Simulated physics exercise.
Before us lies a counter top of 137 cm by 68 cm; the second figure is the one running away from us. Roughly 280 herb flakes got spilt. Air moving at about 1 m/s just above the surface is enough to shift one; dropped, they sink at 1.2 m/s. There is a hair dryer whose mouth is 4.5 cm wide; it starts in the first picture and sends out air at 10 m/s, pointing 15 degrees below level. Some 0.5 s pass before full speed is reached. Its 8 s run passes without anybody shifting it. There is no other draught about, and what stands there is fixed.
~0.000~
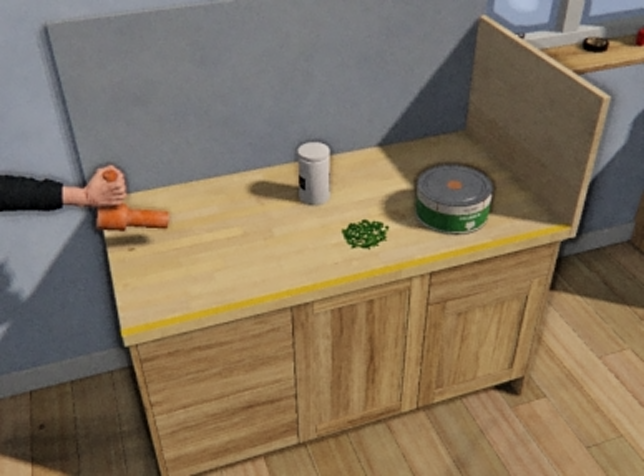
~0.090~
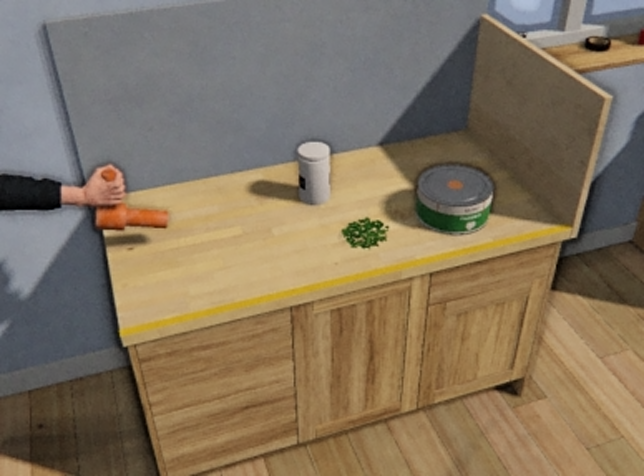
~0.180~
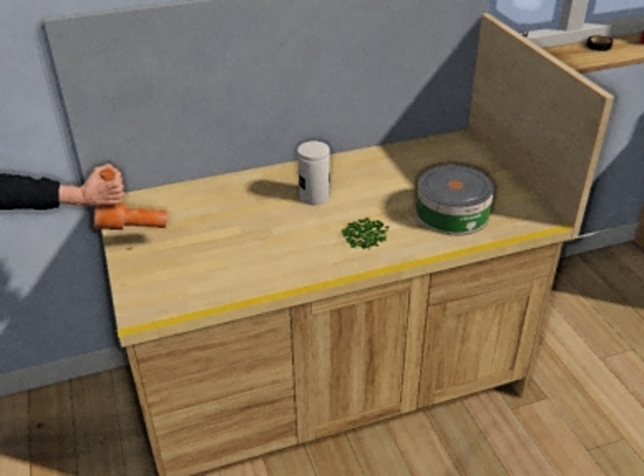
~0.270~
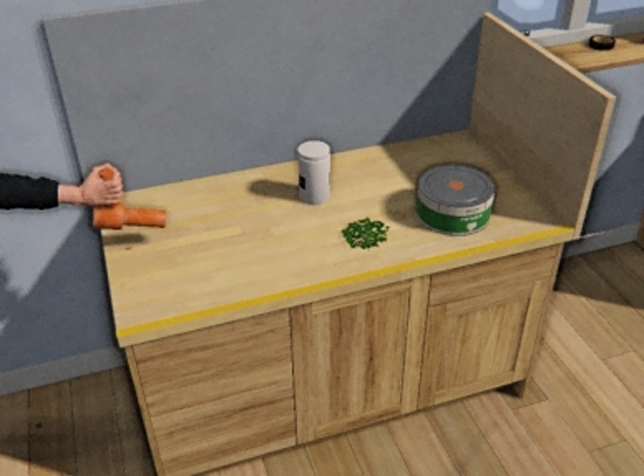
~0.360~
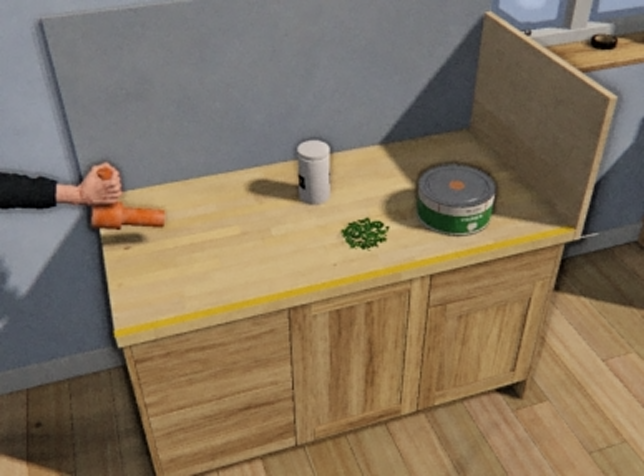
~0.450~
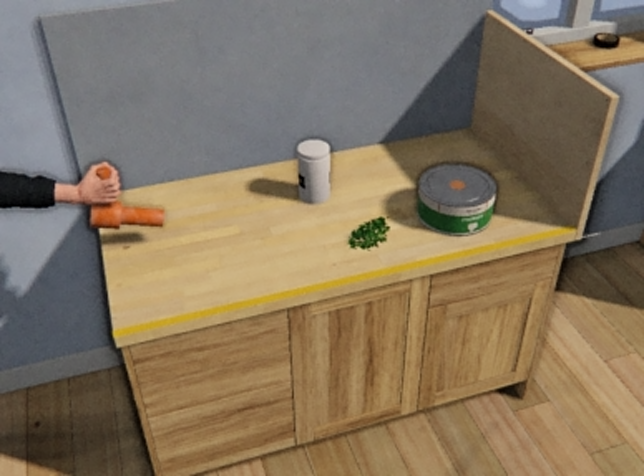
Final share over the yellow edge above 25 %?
Yes, it is above.
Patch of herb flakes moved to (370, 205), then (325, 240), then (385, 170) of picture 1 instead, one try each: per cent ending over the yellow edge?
Try by try: About 20 per cent, 100 per cent and 0 per cent.
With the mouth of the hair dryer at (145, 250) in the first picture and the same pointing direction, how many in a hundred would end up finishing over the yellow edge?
That gives roughly 50 % in the end.
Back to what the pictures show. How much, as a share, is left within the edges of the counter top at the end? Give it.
About 1 %.
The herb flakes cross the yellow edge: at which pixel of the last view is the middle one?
The middle crossing sits close to (456, 259) in the last picture.
After 1.6 s, 98 % are over the yellow edge; 98 % have settled or left.
After 2.6 s, 98 % are over the yellow edge; 98 % have settled or left.
After 4.4 s, 99 % are over the yellow edge; 98 % have settled or left.
After 8.0 s, at the end, 99 % are over the yellow edge.
